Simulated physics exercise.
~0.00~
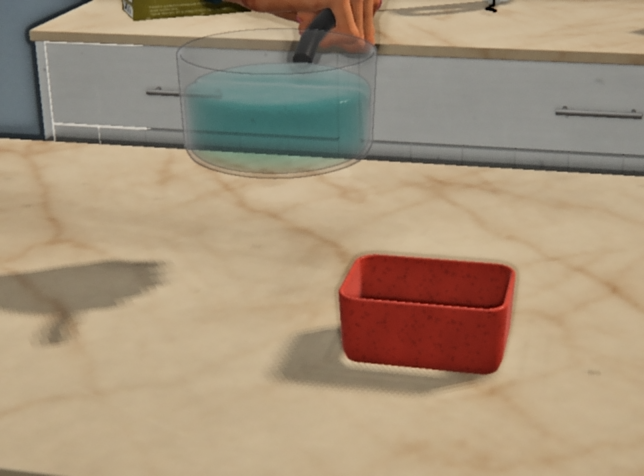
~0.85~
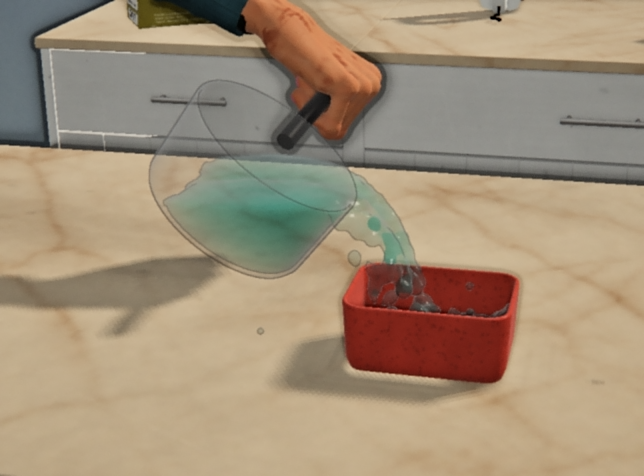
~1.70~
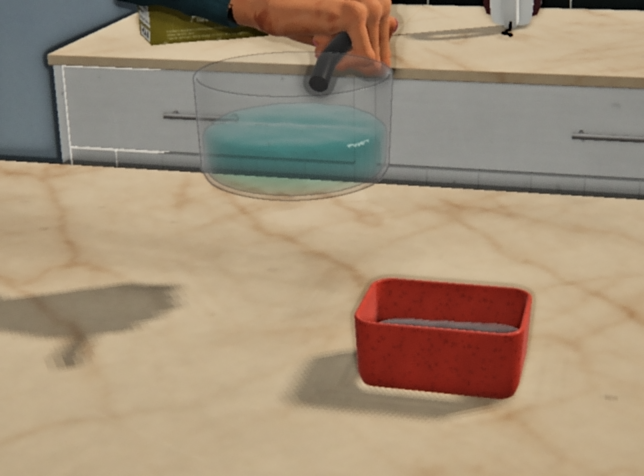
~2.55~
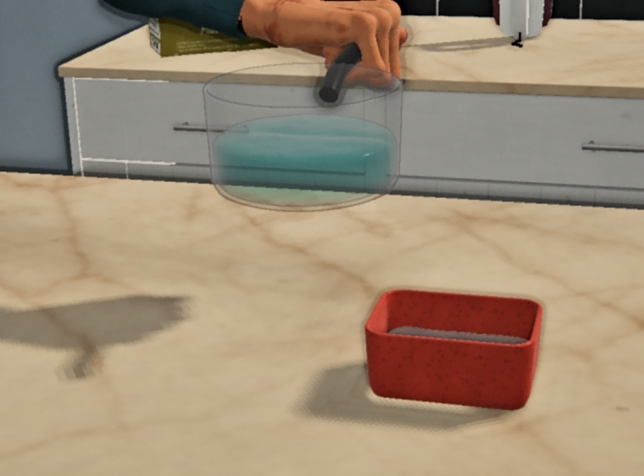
A hand tipping a clear pot of blue-green water rightward, pouring some into a red oblong tub, then righting the pot.
